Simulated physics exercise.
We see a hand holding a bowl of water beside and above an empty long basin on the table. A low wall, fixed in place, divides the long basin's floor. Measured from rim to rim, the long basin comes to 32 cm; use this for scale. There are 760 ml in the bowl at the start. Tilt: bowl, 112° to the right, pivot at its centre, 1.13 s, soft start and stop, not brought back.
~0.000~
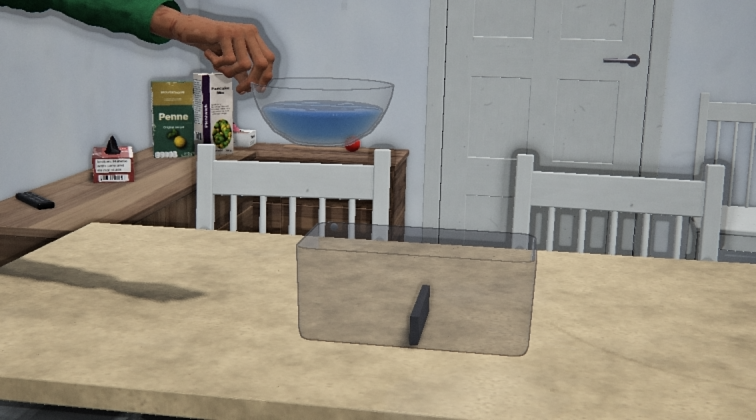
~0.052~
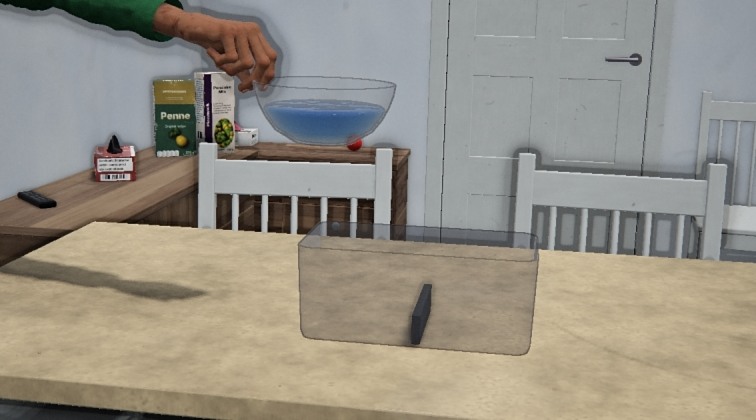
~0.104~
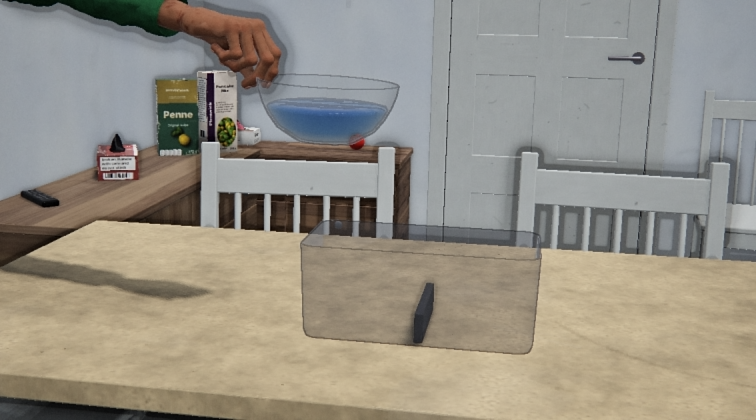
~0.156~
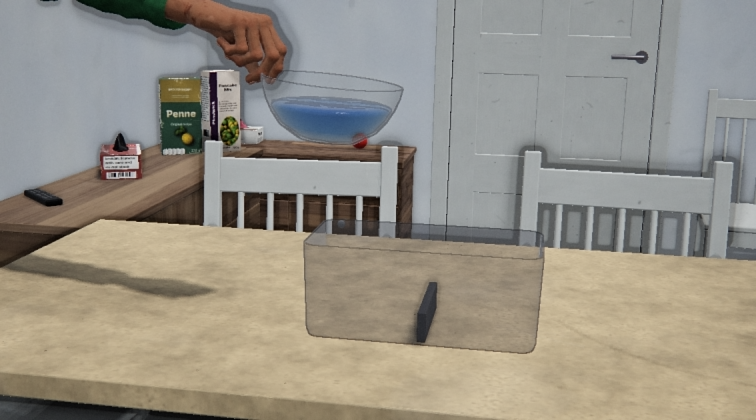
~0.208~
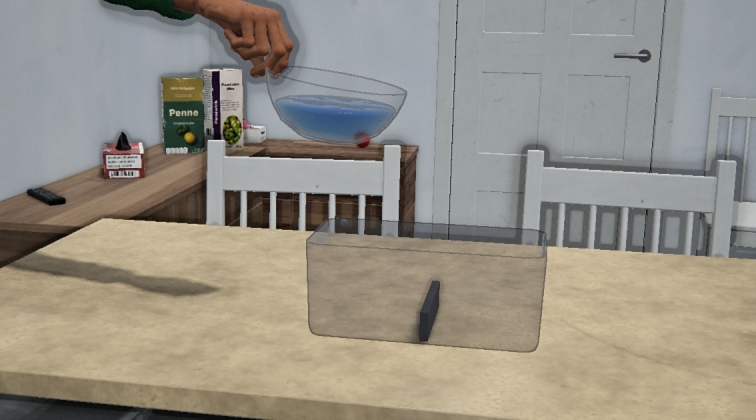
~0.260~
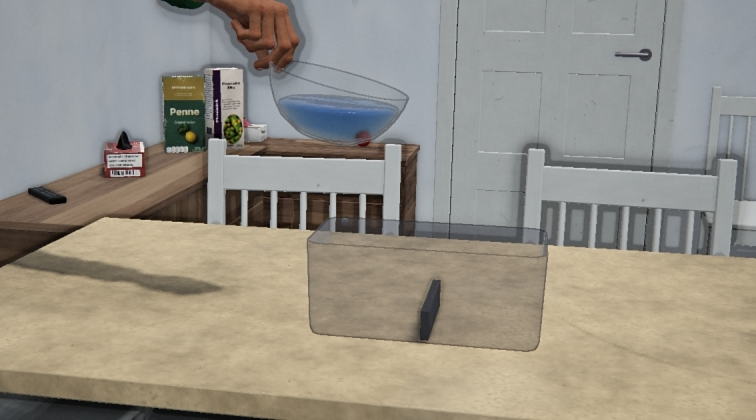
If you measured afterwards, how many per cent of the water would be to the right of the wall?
About 56 out of 100.
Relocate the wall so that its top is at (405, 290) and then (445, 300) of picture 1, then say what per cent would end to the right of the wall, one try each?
Respectively 70 and 20 %.
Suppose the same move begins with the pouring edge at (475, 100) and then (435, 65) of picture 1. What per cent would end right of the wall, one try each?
About 80 %, then about 85 %.
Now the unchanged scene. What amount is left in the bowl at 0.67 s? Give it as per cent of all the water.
Portion remaining: Approx. 38 per cent.
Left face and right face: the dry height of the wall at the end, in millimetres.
On the left it's about 28 mm; on the right, about 22 mm.
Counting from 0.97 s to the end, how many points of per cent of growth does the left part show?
Roughly 3 in a hundred.
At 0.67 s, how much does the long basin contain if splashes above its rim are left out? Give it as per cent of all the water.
Roughly 18 per cent.
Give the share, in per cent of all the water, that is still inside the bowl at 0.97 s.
0 per cent or so.
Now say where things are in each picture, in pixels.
Tilt 0°; pouring edge (393, 87); surface from (264, 104) to (384, 109); the long basin's rim runs from (307, 235) to (536, 249); the wall's top is at (421, 301), in the first picture.
Tilt 1°; pouring edge (395, 87); surface from (266, 103) to (386, 109), in the second picture.
Tilt 2°; pouring edge (398, 88); surface from (269, 102) to (389, 109), in the third picture.
Tilt 5°; pouring edge (402, 91); surface from (273, 100) to (393, 109), in the fourth picture.
Tilt 9°; pouring edge (406, 95); surface from (278, 98) to (397, 109), in the fifth picture.
Tilt 14°; pouring edge (407, 101); surface from (281, 97) to (400, 109), in the sixth picture.
After 0.67 s the tilt is 72° and 38 per cent is still to pour, 2 is left of the wall and 16 right of it.
After 0.97 s the tilt is 107° and 0 per cent is still to pour, 40 is left of the wall and 55 right of it.
After 1.29 s the tilt is 112° and 0 per cent is still to pour, 43 is left of the wall and 56 right of it.
After 1.63 s the tilt is 112° and 0 per cent is still to pour, 43 is left of the wall and 56 right of it.
In the end 43 per cent lies left of the wall, 56 right of it and 1 outside.
